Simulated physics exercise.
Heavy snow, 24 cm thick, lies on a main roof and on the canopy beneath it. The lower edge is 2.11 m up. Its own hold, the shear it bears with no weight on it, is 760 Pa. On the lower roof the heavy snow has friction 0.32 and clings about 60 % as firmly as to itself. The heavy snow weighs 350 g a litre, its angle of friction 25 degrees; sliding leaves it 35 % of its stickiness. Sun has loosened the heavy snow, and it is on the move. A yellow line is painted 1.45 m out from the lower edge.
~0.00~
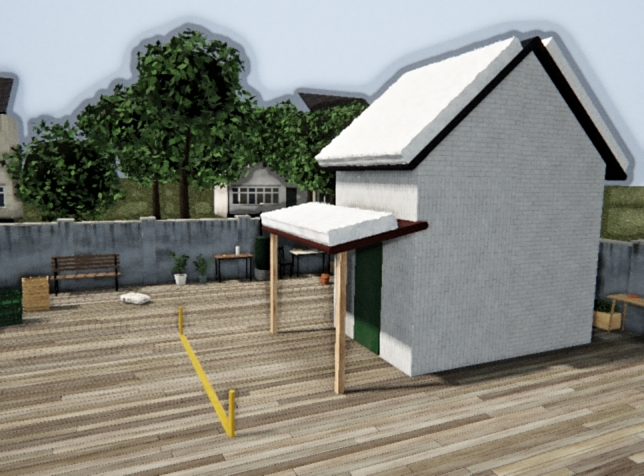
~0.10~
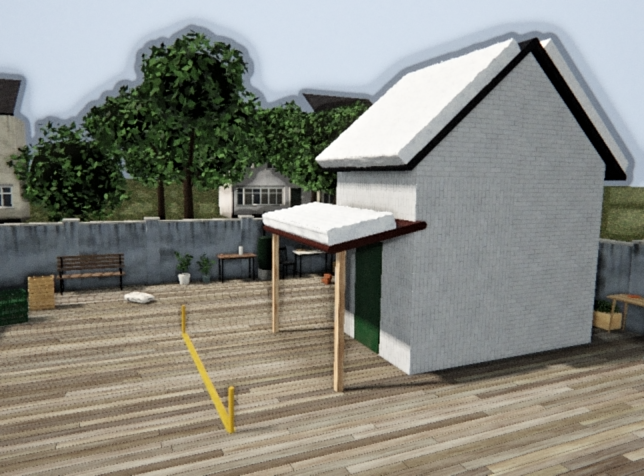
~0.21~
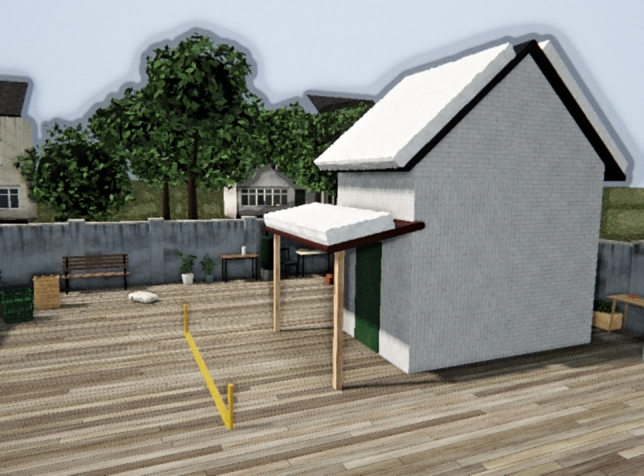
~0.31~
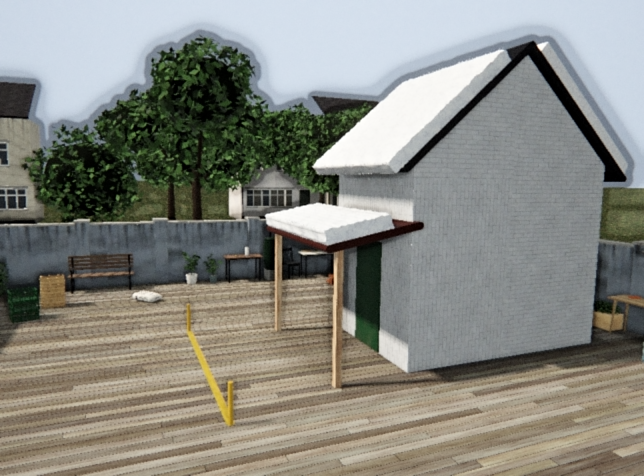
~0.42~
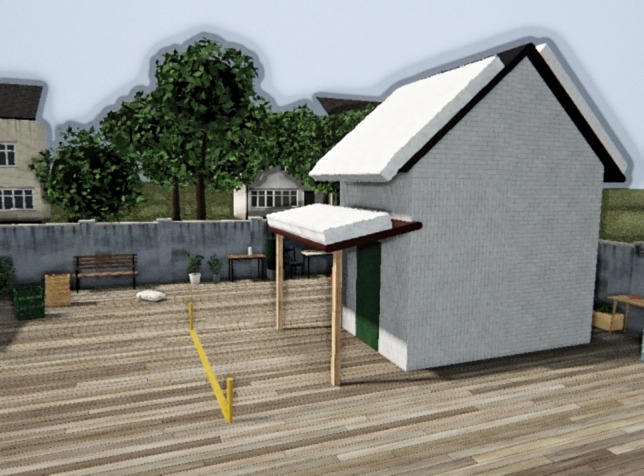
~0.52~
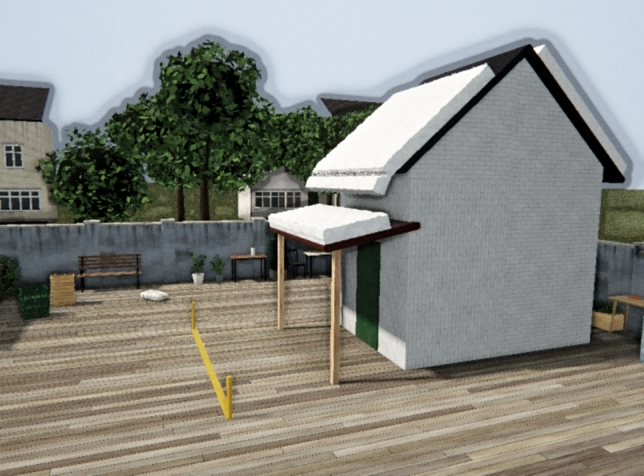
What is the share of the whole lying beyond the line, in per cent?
The share of the whole lying beyond the line is near 33 %.
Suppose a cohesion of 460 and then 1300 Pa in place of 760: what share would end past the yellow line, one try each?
In turn about 45 %, 12 %.
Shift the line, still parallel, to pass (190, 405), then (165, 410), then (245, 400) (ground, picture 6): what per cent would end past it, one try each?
In that order: 20 %, 12 %, 45 %.
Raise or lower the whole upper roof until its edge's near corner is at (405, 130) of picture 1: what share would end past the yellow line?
Then about 50 %.
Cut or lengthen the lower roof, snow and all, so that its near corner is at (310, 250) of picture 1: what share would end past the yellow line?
In that case some 20 per cent.
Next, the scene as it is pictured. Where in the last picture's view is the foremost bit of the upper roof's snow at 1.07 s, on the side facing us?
Near (313, 228).
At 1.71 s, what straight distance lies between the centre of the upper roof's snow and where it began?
Some 3.8 m.
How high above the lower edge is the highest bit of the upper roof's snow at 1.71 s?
Roughly 0.5 m.
By 1.07 s, none is below the lower edge and 0 % is past the line.
By 1.71 s, 45 % is below the lower edge and 5 % is past the line.
By 2.36 s, 67 % is below the lower edge and 33 % is past the line.
By 3.00 s, 72 % is below the lower edge and 33 % is past the line.
By 3.80 s, at the end, 72 % is below the lower edge and 33 % is past the line.
